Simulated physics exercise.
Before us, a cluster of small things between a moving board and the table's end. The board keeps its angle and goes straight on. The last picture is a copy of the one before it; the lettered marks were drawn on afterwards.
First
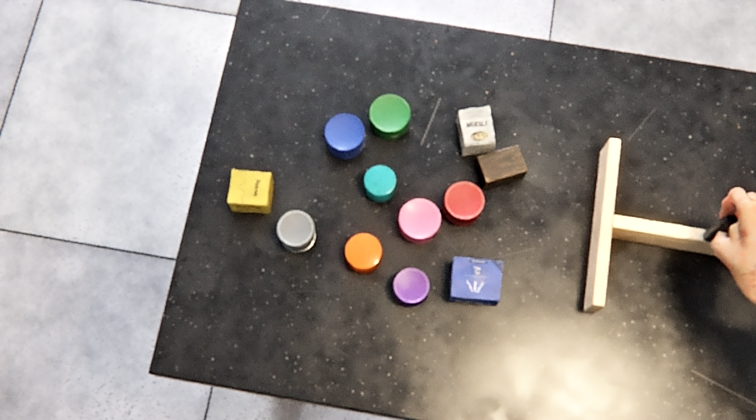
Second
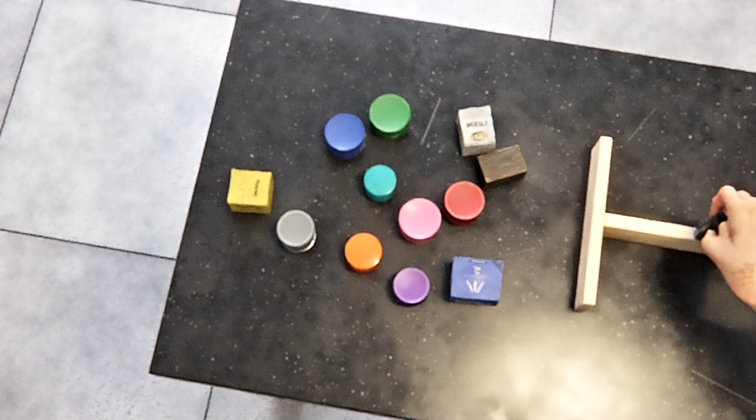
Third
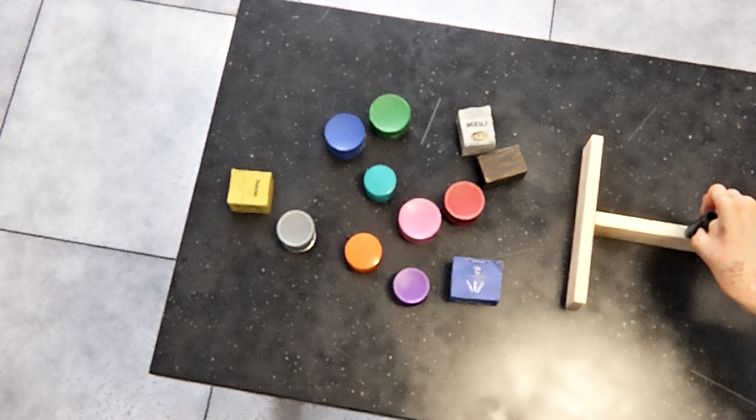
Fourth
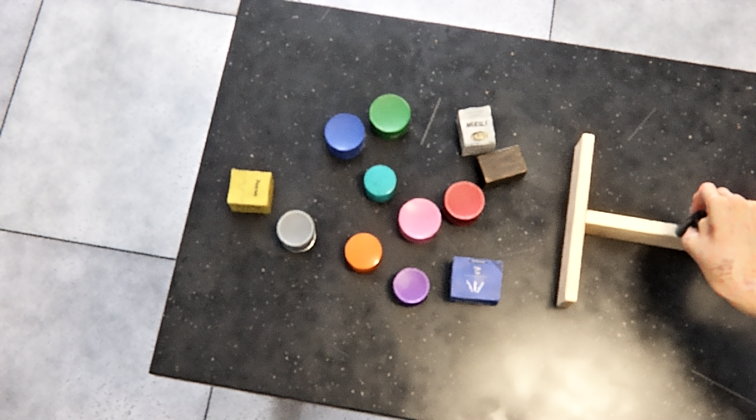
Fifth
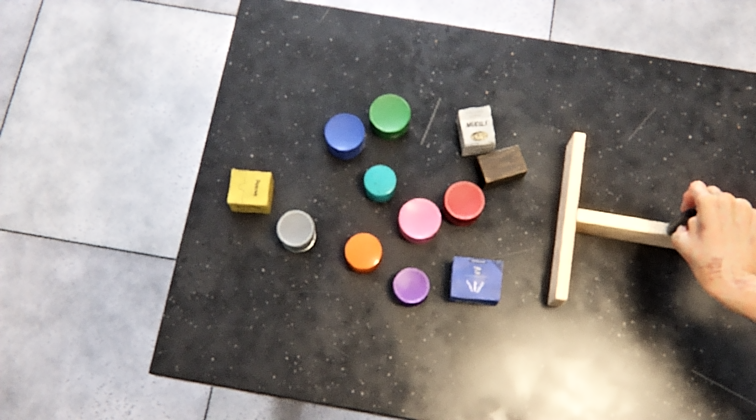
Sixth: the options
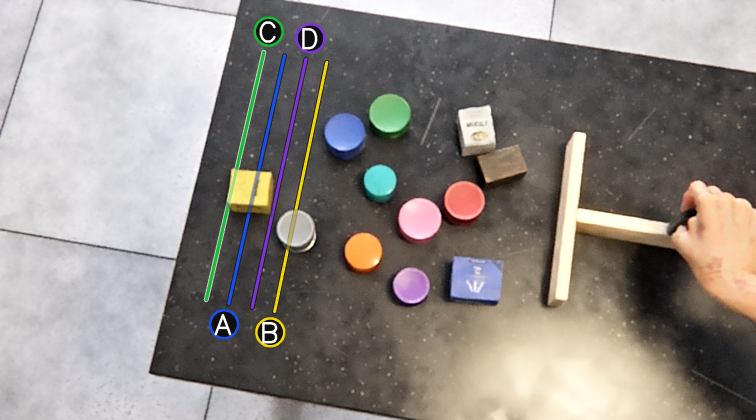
On a black speckled table, a hand slides a wooden board left toward small colourful objects.
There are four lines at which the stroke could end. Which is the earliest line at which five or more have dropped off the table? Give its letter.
Line C.
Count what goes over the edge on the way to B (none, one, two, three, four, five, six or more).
The count is none.
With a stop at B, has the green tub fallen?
By then, no.
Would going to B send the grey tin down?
No.
On the marked copy, A at (258, 174); B at (302, 182); C at (236, 171); D at (280, 178).
Following C. Soon after the start, board (449, 193); purple tub (361, 289); white packet (438, 119).
Later, board (330, 174); grey tin (228, 225); orange pot (243, 256).
In the end, board (235, 158); yellow box over the edge; blue jar over the edge; five fallen.
As for the rest, A drops only three; B drops none; D drops none.
